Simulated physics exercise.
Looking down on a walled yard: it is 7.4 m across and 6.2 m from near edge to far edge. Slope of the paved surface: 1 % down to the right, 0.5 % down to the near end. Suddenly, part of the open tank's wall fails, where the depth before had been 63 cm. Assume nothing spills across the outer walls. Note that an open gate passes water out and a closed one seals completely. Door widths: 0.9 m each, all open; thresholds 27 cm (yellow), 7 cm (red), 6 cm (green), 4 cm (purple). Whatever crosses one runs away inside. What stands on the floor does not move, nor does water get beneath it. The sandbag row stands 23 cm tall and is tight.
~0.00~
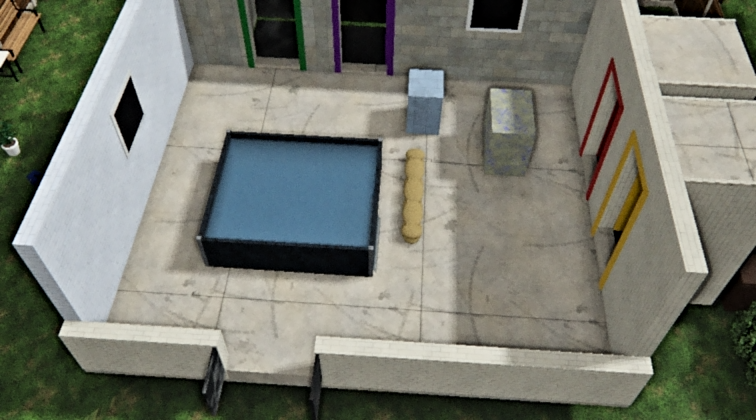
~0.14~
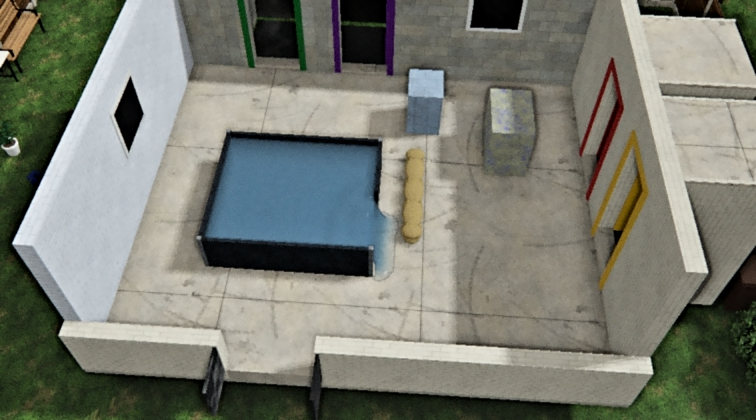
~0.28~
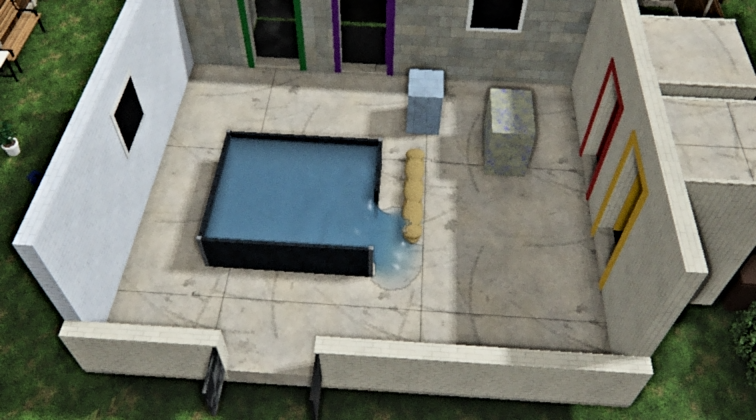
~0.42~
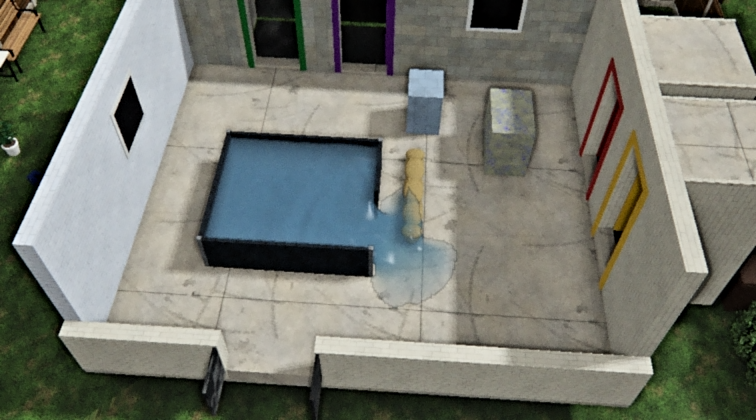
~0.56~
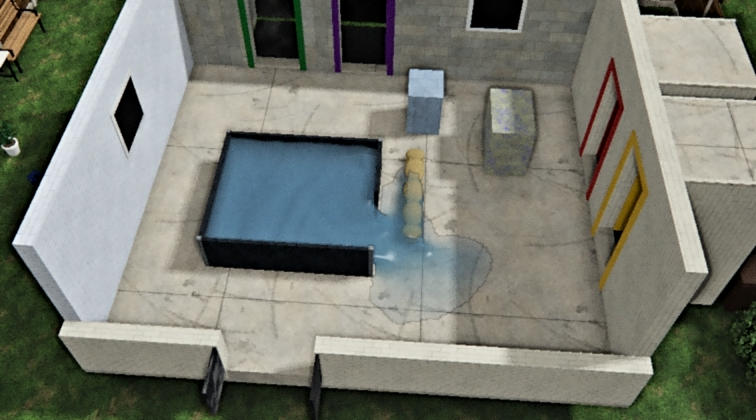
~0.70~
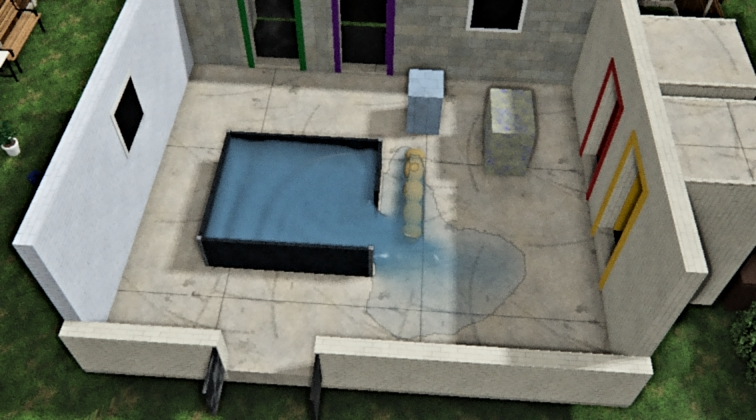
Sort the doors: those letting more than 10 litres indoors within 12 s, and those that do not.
The yellow door is among those that do not; the red door is among those letting more in; the green door is among those that do not; the purple door is among those letting more in.
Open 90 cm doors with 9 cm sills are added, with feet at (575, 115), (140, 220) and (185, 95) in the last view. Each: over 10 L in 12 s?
In that order: Beyond it, short of it, short of it.
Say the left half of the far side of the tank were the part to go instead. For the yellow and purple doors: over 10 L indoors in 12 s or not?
Then: Yellow under, purple above.
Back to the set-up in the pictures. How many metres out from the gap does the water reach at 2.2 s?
4.2 m.
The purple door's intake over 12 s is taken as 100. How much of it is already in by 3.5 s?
Share: ~ 15 %.
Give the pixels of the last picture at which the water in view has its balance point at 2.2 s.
Near (376, 235).
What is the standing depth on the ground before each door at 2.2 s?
Readings (cm): Yellow = 25; red = 1; green = 0; purple = 6.
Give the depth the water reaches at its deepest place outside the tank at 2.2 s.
I'd say near 46 centimetres.
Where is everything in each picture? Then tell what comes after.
Still water, 63 cm deep, in the open tank at (295, 190), in the first frame.
Water pours out at (372, 236) and has run 0.6 m, to (388, 217); typically 9 cm deep outside, 63 cm at the open tank's back, in the second frame.
The front is at (403, 212), 0.9 m from the gap at (372, 238); 0.7 m2 of floor is under water; 63 cm left at the back of the open tank, in the third frame.
The front is at (404, 190), 1.3 m from the gap at (372, 239); 1.6 m2 of floor is under water; 63 cm left at the back of the open tank, in the fourth frame.
Water pours out at (372, 238) and has run 1.8 m, to (484, 269); typically 6 cm deep outside, 63 cm at the open tank's back, in the fifth frame.
Water pours out at (372, 238) and has run 2.4 m, to (519, 275); typically 4 cm deep outside, 59 cm at the open tank's back, in the sixth frame.
After 1.4 s water covers 30 % of the floor and is deepest (46 cm) near (394, 241); yellow door 8 cm at the sill, 0 L in, red door not reached, green door not reached, purple door not reached.
After 2.2 s water covers 40 % of the floor and is deepest (46 cm) near (613, 369); yellow door 25 cm at the sill, 0 L in, red door not reached, green door not reached, purple door 6 cm at the sill, 2 L in.
After 3.5 s water covers 45 % of the floor and is deepest (32 cm) near (500, 361); yellow door 23 cm at the sill, 0 L in, red door 11 cm at the sill, 4 L in, green door not reached, purple door 9 cm at the sill, 14 L in.
After 7.0 s water covers 70 % of the floor and is deepest (19 cm) near (615, 381); yellow door 17 cm at the sill, 0 L in, red door 9 cm at the sill, 28 L in, green door 2 cm at the sill, 0 L in, purple door 8 cm at the sill, 52 L in.
After 12.0 s water covers 95 % of the floor and is deepest (15 cm) near (576, 378); yellow door 12 cm at the sill, 0 L in, red door 11 cm at the sill, 58 L in, green door 4 cm at the sill, 0 L in, purple door 5 cm at the sill, 81 L in.
